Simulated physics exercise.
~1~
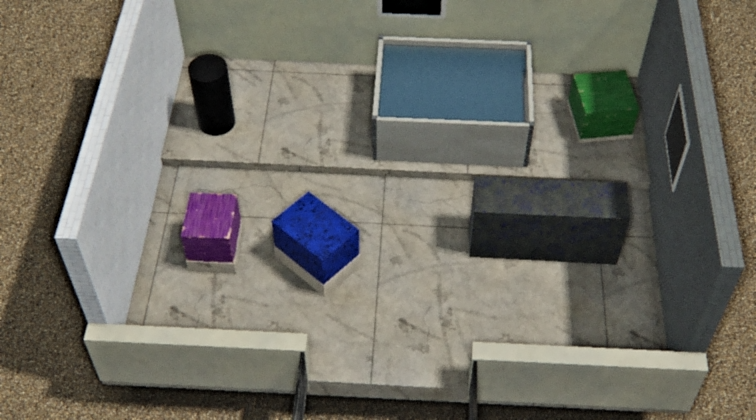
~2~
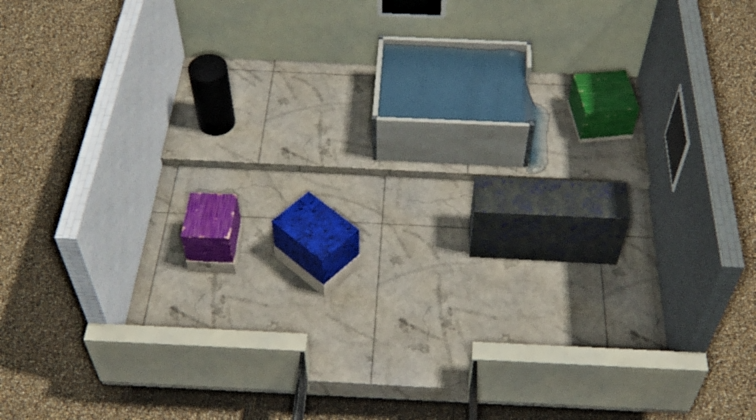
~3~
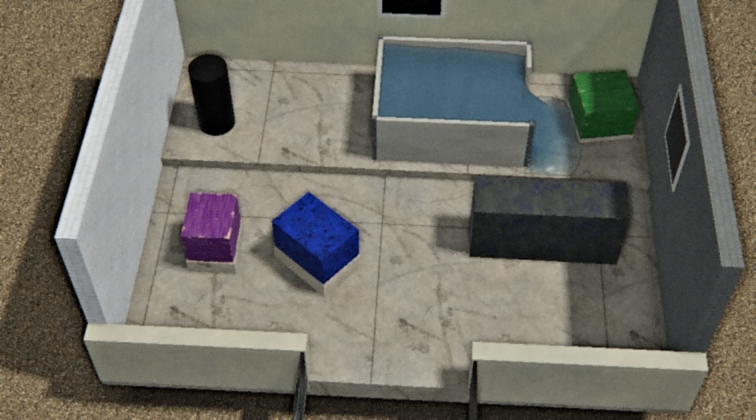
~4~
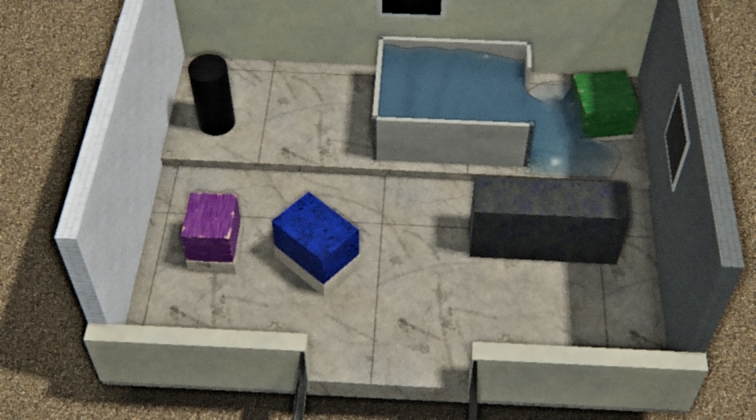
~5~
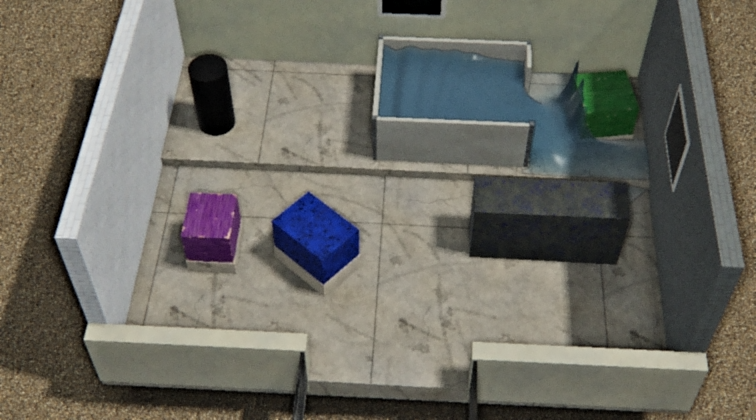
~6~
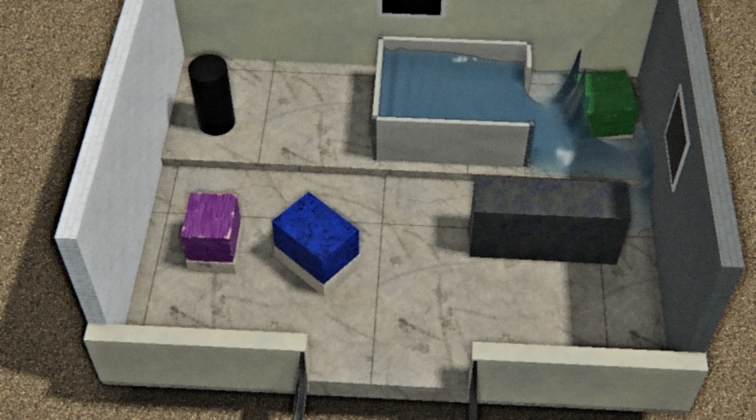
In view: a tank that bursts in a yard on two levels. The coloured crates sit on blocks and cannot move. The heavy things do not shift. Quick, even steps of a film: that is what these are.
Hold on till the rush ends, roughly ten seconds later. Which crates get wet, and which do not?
One by one: The blue crate is going to stay clear of the water; the green crate is going to be reached by the water; the purple crate is going to stay clear of the water.
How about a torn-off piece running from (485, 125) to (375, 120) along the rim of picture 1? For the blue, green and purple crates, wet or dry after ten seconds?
Result: Blue crate gets overtopped, green crate is left untouched, purple crate is left untouched.
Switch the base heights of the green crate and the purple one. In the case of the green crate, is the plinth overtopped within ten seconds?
Green: Flooded.
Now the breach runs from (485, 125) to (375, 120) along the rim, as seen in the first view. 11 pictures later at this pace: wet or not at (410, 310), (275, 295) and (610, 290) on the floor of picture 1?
Soaked / unwetted / unwetted.
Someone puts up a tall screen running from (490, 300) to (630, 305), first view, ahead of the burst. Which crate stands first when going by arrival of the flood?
That would be the crate marked green.
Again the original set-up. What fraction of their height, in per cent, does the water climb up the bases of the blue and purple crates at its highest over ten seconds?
I'd put it at some 60 % for one and some 60 % for the other, in that order.
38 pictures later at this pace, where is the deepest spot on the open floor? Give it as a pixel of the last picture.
I'd mark about pixel (639, 193).
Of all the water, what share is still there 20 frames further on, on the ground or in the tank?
It comes to roughly 100 per cent.
A moment on, water covers 15 % of the floor; the blue crate not reached, the green crate water round its plinth, the purple crate not reached.
Next, water covers 30 % of the floor; the blue crate not reached, the green crate water round its plinth, the purple crate not reached.
Then, water covers 60 % of the floor; the blue crate water round its plinth, the green crate water round its plinth, the purple crate not reached.
Later, water covers 90 % of the floor; the blue crate water round its plinth, the green crate water round its plinth, the purple crate water round its plinth.
In the end, water covers 95 % of the floor; the blue crate stayed above the water, the green crate was topped, the purple crate stayed above the water.
